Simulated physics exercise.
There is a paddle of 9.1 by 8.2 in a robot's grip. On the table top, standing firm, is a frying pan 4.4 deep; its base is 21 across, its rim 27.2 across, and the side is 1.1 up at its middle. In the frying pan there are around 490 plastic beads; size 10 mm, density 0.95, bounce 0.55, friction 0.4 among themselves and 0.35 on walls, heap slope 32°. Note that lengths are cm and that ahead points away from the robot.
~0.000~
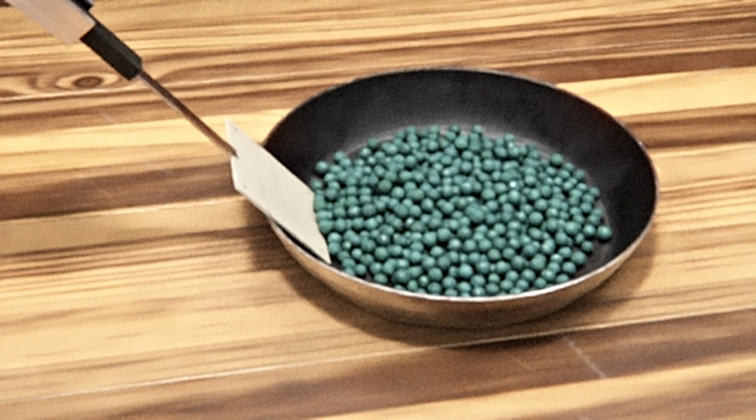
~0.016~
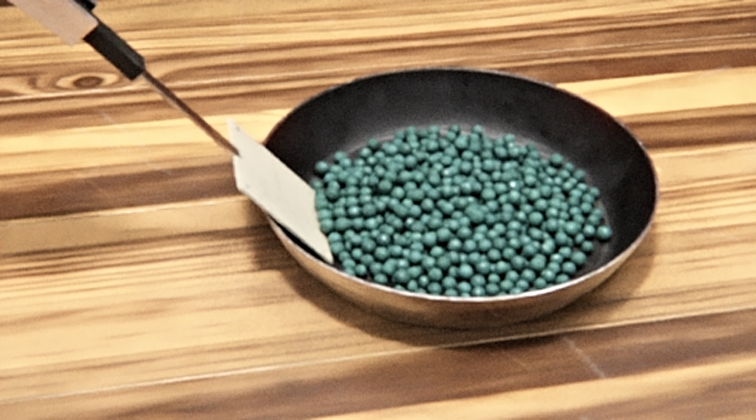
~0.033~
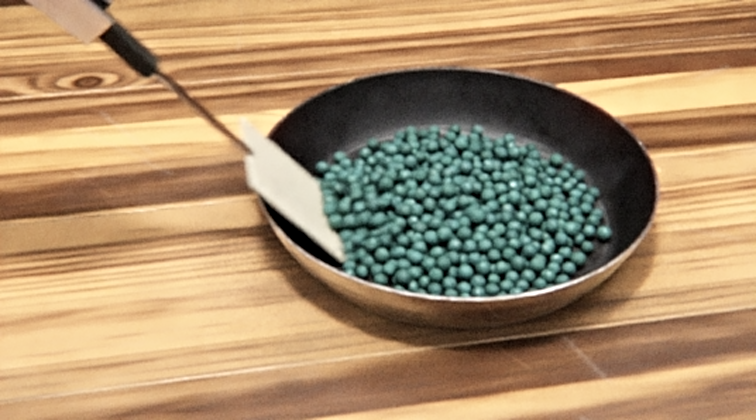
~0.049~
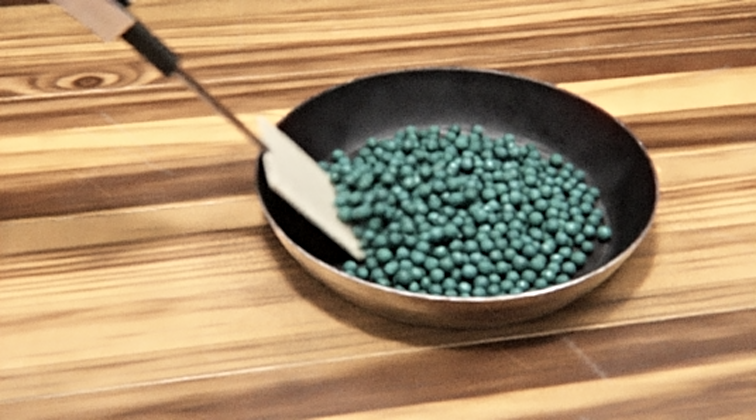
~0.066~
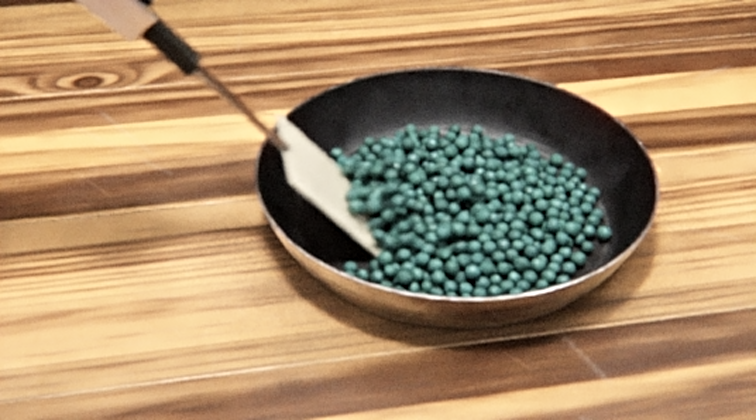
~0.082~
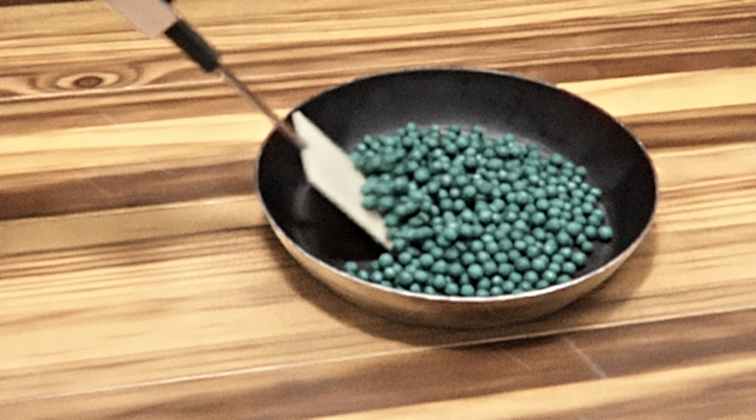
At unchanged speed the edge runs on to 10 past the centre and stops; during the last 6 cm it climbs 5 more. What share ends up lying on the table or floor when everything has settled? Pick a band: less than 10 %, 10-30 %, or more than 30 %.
It falls in the band less than 10 %.
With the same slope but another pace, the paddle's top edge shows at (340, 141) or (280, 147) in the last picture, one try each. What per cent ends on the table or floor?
I'd estimate some 15 and 0 in a hundred.
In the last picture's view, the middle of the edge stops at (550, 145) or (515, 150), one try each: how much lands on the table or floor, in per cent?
The two tries give near 5 and near 0 in a hundred.
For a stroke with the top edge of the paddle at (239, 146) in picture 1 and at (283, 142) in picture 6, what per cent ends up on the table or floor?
Off the vessel, on the table or floor: Some 0 percent.
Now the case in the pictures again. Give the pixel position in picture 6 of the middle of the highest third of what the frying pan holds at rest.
The centre sits close to (576, 188).
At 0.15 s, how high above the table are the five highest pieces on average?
Roughly 5 cm above the table.
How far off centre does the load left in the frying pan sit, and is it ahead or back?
The balance point is about 4.5 cm ahead.
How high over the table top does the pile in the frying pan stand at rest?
About 4.0 cm above the table.
By 0.15 s, sloping 51°, highest piece 5 above the table; 487 in the frying pan.
By 0.22 s, sloping 51°, highest piece 6 above the table; 487 in the frying pan.
By 0.45 s, sloping 51°, highest piece 4 above the table; 456 in the frying pan, 31 on the table or floor.
By 1.50 s, sloping 51°, highest piece 4 above the table; 456 in the frying pan, 31 on the table or floor.
Final count, 456 in the frying pan, 31 on the table or floor. That is 6 % on the table or floor.
